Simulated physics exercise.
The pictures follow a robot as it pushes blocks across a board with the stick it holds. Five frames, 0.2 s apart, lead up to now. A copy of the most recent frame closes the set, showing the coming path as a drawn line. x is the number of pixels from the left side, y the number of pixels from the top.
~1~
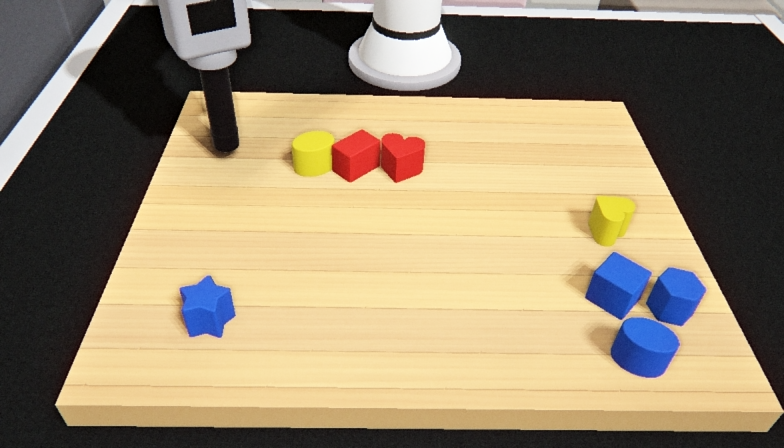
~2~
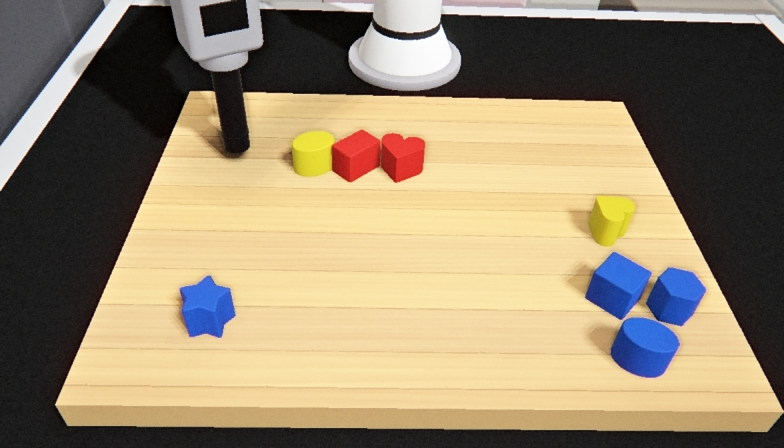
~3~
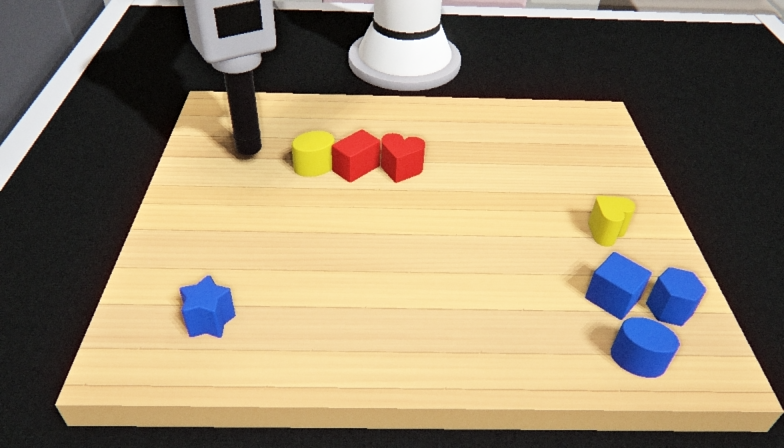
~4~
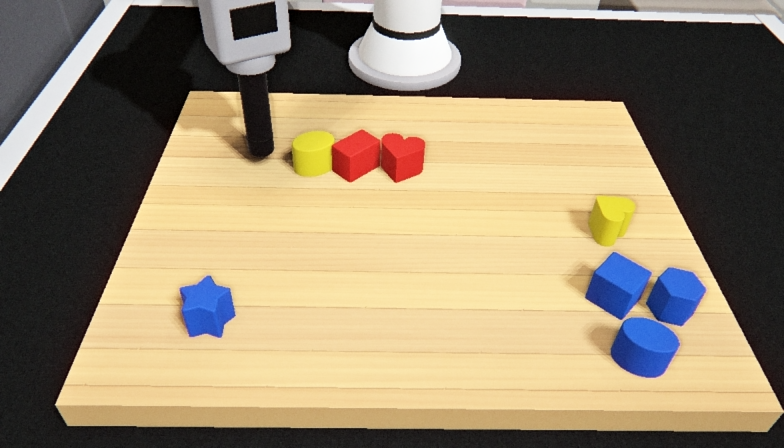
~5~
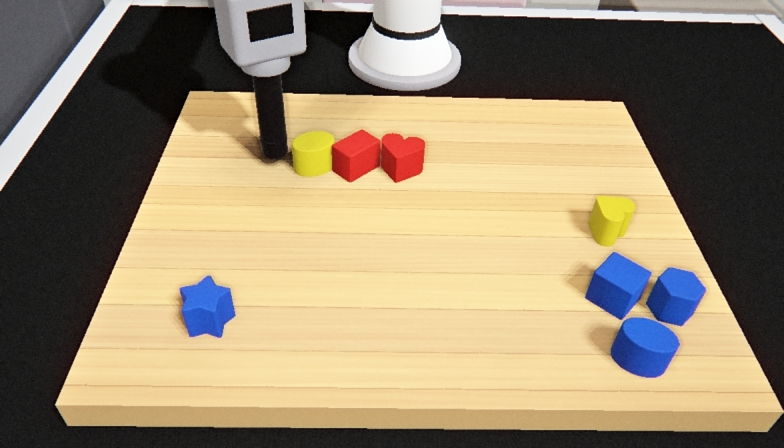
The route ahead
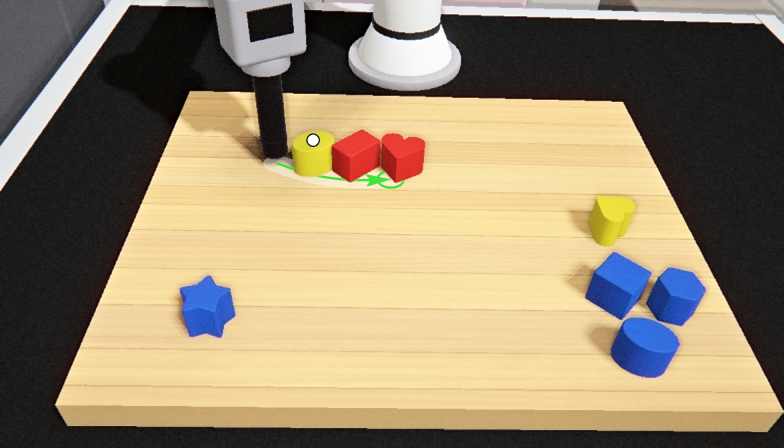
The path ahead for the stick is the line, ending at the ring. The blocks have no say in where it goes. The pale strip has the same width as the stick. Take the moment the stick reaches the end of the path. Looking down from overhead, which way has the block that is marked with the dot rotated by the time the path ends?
Counterclockwise from above.
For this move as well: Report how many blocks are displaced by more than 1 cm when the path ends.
Here I'd predict at least three blocks moving more than 1 cm.
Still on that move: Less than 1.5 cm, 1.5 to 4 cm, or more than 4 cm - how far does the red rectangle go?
Ends over 4 cm away.
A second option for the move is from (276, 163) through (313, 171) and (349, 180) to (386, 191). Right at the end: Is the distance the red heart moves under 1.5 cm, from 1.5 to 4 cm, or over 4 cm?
Distance: Between 1.5 and 4 cm.
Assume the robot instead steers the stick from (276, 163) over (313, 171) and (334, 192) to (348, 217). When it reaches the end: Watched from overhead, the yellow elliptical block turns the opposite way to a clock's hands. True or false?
It is true.
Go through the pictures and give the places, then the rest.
The first picture shows tip of the stick (227, 146), middles of tops, yellow elliptical block (313, 140), red rectangle (356, 142), red heart (402, 144).
The second picture shows stick (238, 147), nothing pushed.
The third picture shows stick (249, 149), nothing pushed.
The fourth picture shows stick (262, 151), nothing pushed.
The fifth picture shows stick (275, 152), yellow elliptical block (313, 140), red rectangle (356, 142), red heart (402, 144).
The line goes from (276, 163) via (311, 174) and (350, 180), ending at (390, 179); the dot is on the yellow elliptical block.
The first path, step by step. One third of the way, stick (311, 164); yellow elliptical block (338, 139), turned 55° anticlockwise; red rectangle (368, 145), turned 35° anticlockwise.
Two thirds of the way, stick (352, 169); yellow elliptical block (356, 135), turned 110° anticlockwise; red rectangle (390, 139), turned 35° anticlockwise; red heart (420, 143), turned 40° clockwise.
At the end, stick (391, 169); yellow elliptical block (356, 135), turned 110° anticlockwise; red rectangle (405, 134), turned 70° anticlockwise; red heart (442, 139), turned 20° clockwise.
